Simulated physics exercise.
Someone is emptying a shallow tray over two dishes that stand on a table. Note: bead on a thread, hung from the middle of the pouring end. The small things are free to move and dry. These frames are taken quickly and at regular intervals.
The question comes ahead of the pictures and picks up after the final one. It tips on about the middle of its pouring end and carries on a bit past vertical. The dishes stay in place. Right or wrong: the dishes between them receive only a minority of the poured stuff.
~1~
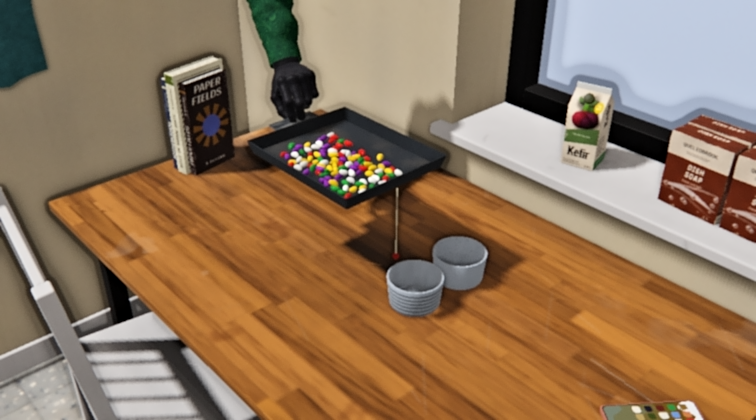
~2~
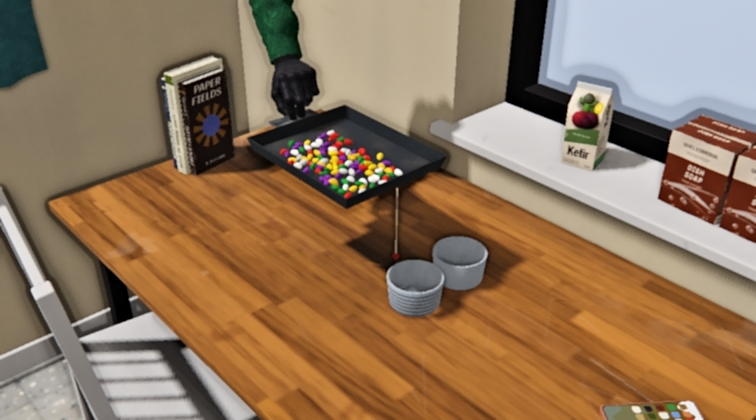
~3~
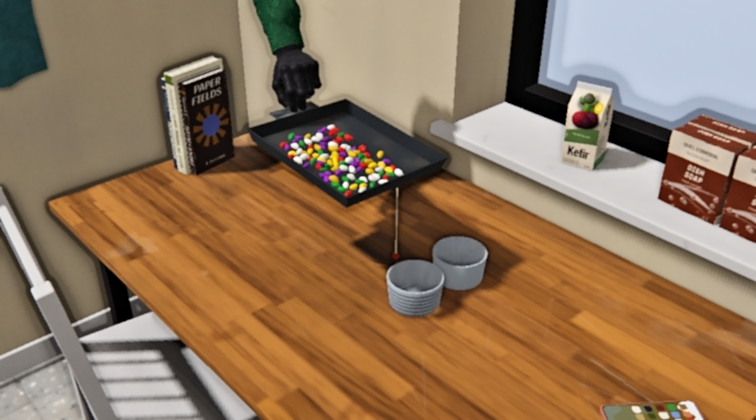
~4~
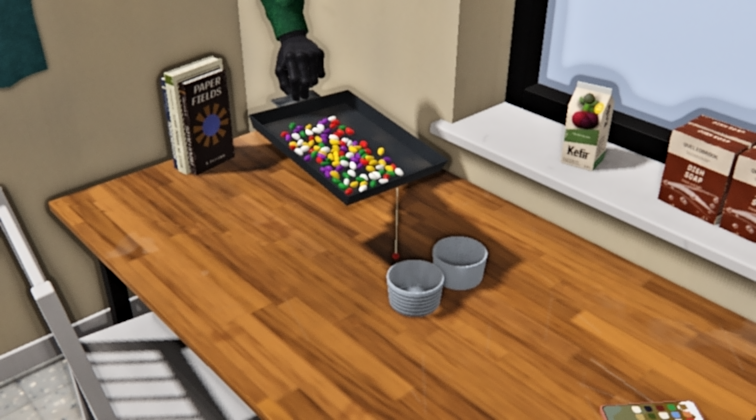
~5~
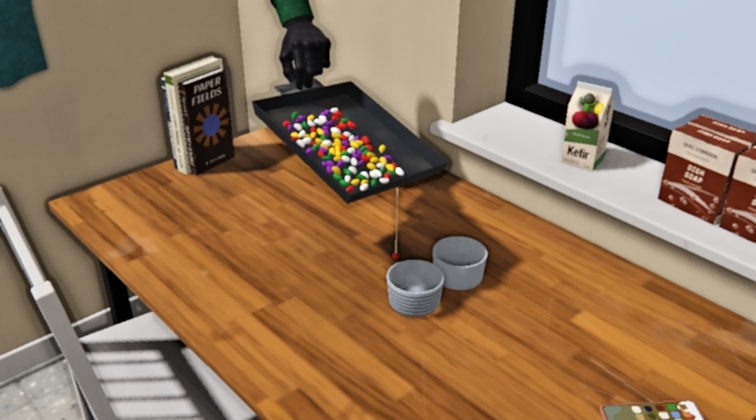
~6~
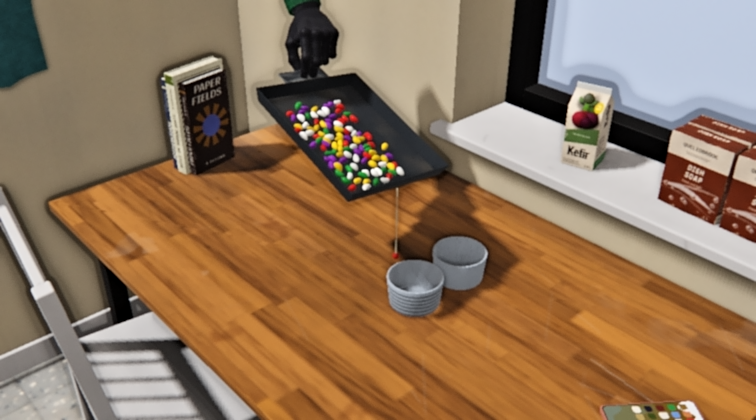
Wrong, they get over half.
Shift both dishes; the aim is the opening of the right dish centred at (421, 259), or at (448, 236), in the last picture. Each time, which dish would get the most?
First try: The right-side dish; second try: The right-side dish.
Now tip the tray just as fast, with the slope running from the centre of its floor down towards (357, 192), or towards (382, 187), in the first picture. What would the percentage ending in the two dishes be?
Close to 0 percent first and close to 30 percent second.
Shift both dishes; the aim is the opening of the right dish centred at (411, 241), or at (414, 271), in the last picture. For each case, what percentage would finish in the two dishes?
Roughly 10% on the first try and 20% on the second.
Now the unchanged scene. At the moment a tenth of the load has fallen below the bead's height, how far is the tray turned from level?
It is at around 80 degrees by then.
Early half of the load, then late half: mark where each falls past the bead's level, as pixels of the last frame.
First part (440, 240), rest (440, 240).
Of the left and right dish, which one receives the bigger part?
Result: The right of the two takes it.
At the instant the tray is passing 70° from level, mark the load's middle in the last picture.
Centre estimate: (415, 171).
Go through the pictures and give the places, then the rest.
In the first picture, corners of the pouring end near (346, 196) and (441, 155), level; middle of the load near (341, 164), jelly beans; left dish near (435, 299); right dish near (479, 273); bead on its thread near (396, 256).
In the second picture, corners of the pouring end near (347, 196) and (441, 155), level; middle of the load near (341, 163).
In the third picture, corners of the pouring end near (348, 195) and (442, 157), tipped barely, lowest at the right corner; middle of the load near (341, 160).
In the fourth picture, corners of the pouring end near (349, 193) and (443, 159), tipped a little, lowest at the right corner; middle of the load near (342, 154).
In the fifth picture, corners of the pouring end near (351, 192) and (443, 161), tipped clearly, lowest at the right corner; middle of the load near (343, 149).
In the sixth picture, corners of the pouring end near (353, 191) and (444, 164), tipped clearly, lowest at the right corner; middle of the load near (340, 144); left dish near (435, 299); right dish near (479, 273).
Shortly afterwards, tray tipped steeply; all but a few on the tray; a little in the air.
Next, tray tipped past a quarter turn; a little on the tray; a little in the left dish; near a quarter in the right dish; a little outside both; near half in the air.
Some moments later, tray tipped past a quarter turn; near a quarter in the left dish; near half in the right dish; near a third outside both.
In the end, tray tipped past a quarter turn; near a quarter in the left dish; near half in the right dish; near a third outside both.
